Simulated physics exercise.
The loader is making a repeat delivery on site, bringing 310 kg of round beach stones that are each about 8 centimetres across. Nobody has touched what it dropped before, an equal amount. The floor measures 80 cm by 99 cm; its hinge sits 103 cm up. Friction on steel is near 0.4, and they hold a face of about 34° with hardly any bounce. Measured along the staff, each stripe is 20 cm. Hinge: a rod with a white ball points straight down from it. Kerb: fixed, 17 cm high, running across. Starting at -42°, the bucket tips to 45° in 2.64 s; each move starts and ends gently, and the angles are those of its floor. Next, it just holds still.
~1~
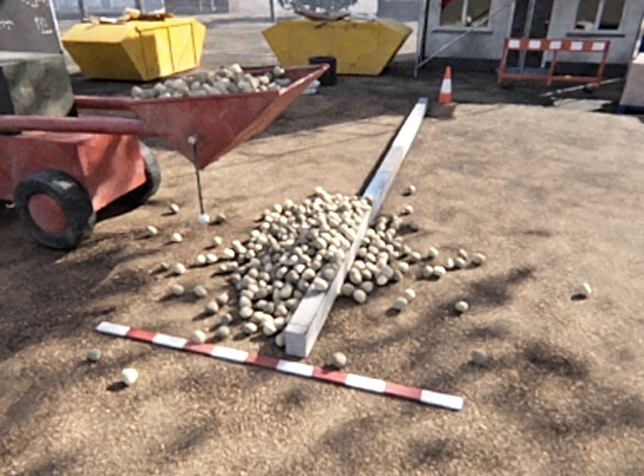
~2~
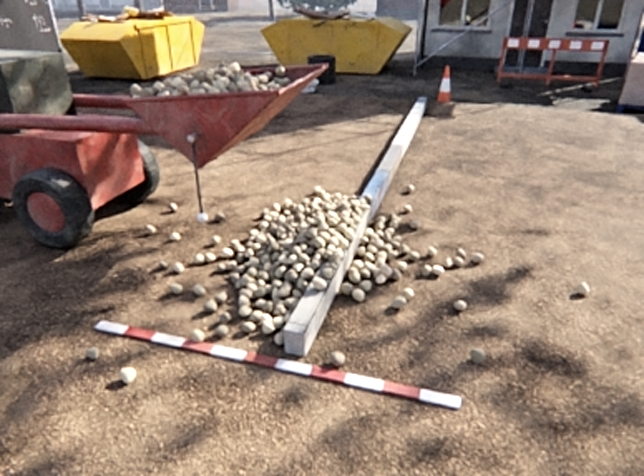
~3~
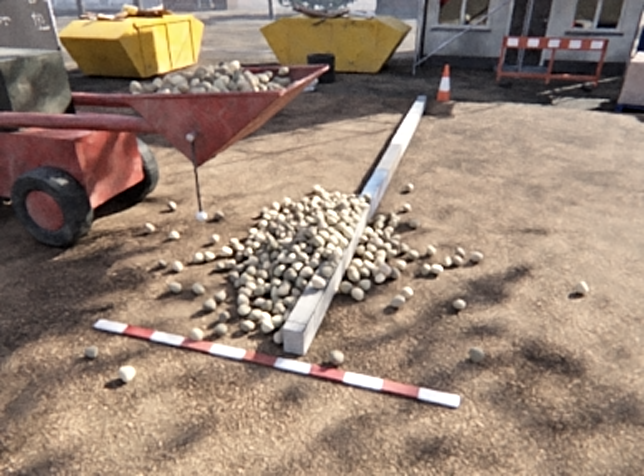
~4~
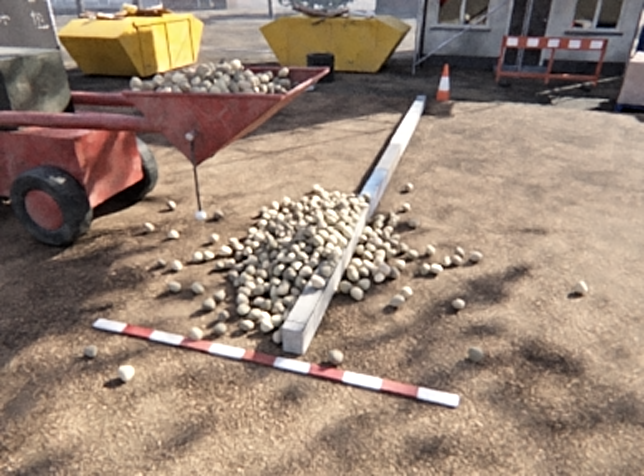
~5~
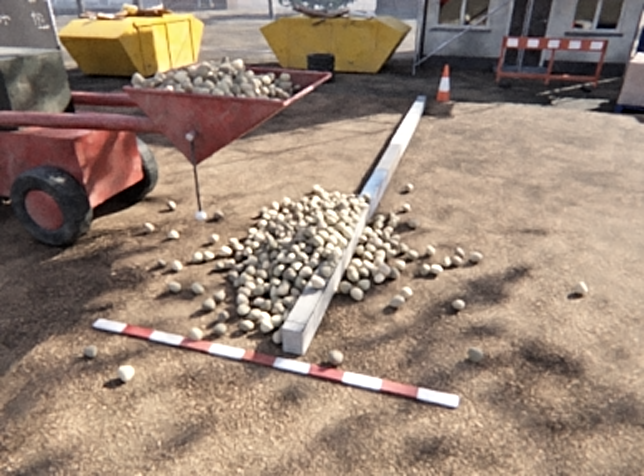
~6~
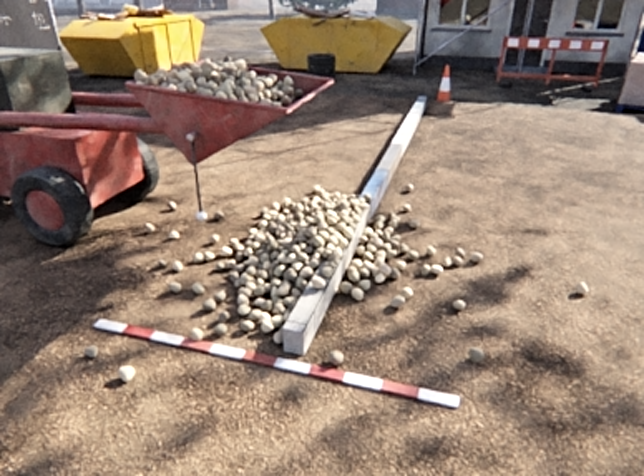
A red bucket of round stones slowly tilts slightly downward above a still pile and kerb.
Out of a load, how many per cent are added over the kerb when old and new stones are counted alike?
Around 34 per cent.
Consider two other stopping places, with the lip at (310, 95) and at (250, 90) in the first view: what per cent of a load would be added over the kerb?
Around 70 percent, then around 10 percent.
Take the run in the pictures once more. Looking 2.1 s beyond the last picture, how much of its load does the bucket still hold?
0 % still inside.
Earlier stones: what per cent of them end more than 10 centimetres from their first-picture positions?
Roughly 20 percent.
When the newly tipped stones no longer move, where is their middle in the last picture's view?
Roughly pixel (320, 236) in the last view.
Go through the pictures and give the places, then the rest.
Lip at (280, 92), floor tilted -42°, highest stones at (227, 75). The earlier load is highest near (327, 229), 26 cm above ground level, 90 % on this side of the kerb, 10 % over the kerb, in the first frame.
Lip at (280, 92), floor tilted -41°, highest stones at (220, 74), in the second frame.
The bucket is at -40°, its lip at (281, 93); the top of the load is at (220, 72), in the third frame.
Lip at (282, 97), floor tilted -38°, highest stones at (219, 70), in the fourth frame.
Lip at (285, 104), floor tilted -34°, highest stones at (218, 69), in the fifth frame.
Lip at (288, 111), floor tilted -31°, highest stones at (207, 67), in the sixth frame.
Then, 1.4 s after the last picture the floor is at 31°; in per cent of one load, 72 in the bucket, 116 on this side of the kerb, 12 over the kerb; the foremost stones are at (473, 279).
Then, 2.1 s after the last picture the floor is at 45°; in per cent of one load, 0 in the bucket, 161 on this side of the kerb, 40 over the kerb; the foremost stones are at (497, 278).
Then, 2.5 s after the last picture the floor is at 45°; in per cent of one load, 0 in the bucket, 158 on this side of the kerb, 42 over the kerb; the foremost stones are at (509, 283).
Then, 5.1 s after the last picture the floor is at 45°; in per cent of one load, 0 in the bucket, 157 on this side of the kerb, 44 over the kerb; the foremost stones are at (511, 283). Net gain over the kerb, 34.
